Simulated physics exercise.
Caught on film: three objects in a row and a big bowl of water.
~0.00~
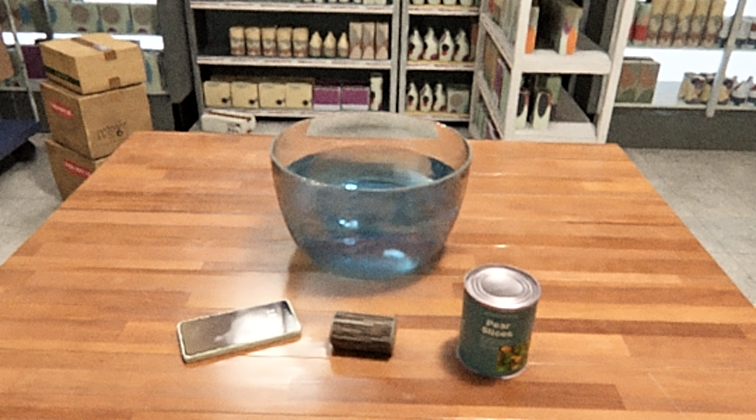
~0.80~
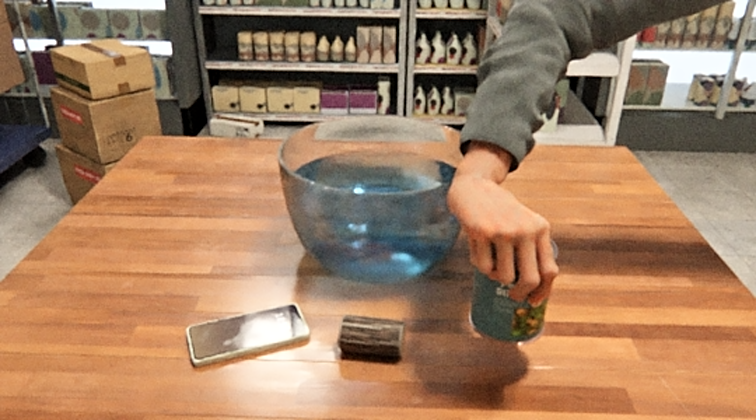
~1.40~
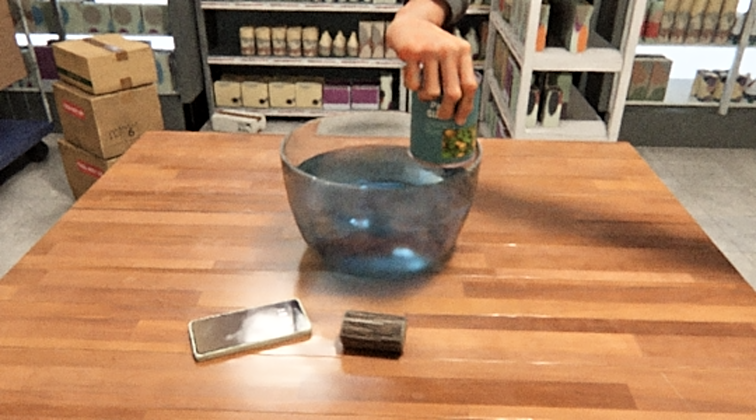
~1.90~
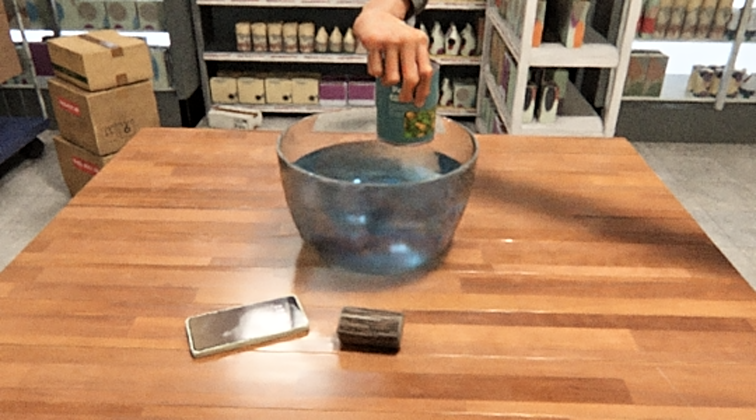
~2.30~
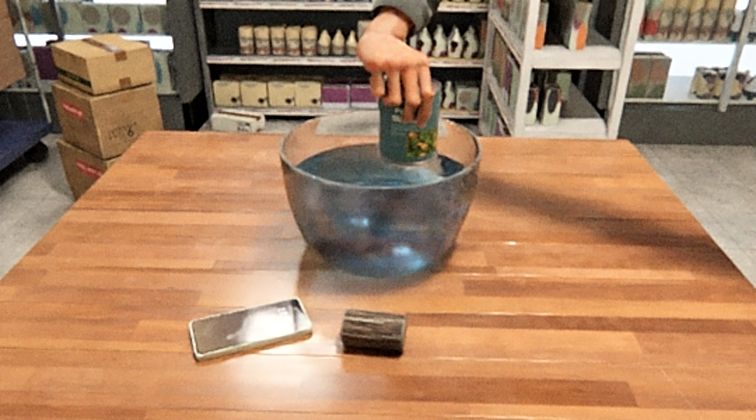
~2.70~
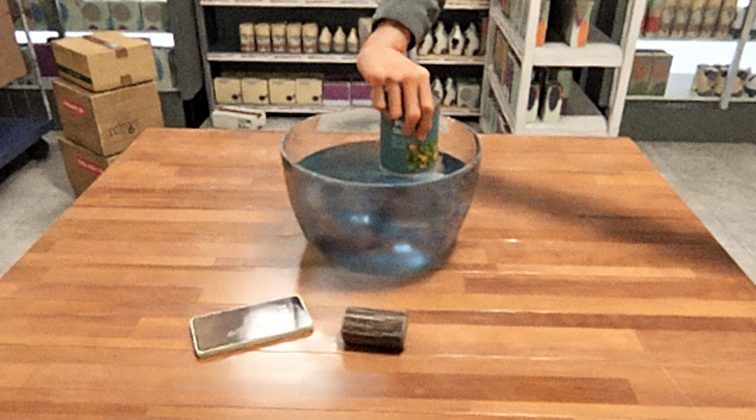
A hand in a dark grey sleeve picks up the teal tin of food at the right of a striped wooden table, seen from the front and slightly above in a shop with stocked shelves and cardboard boxes. A pale-edged phone lies left of a dark brown piece of branch, before a clear bowl of bluish water. The hand carries the tin left over the bowl and lowers it close to the surface.
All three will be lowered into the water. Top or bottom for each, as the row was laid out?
From the left: It ends on the bottom, it bobs on top, it ends on the bottom.
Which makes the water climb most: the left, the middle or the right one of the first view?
It is the right thing.
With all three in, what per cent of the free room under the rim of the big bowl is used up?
I make it 22 per cent.
By 4.0 s, the tin of food sinks.
By 8.0 s, the piece of branch rides on the surface.
By 12.0 s, the phone sinks; afloat, piece of branch.
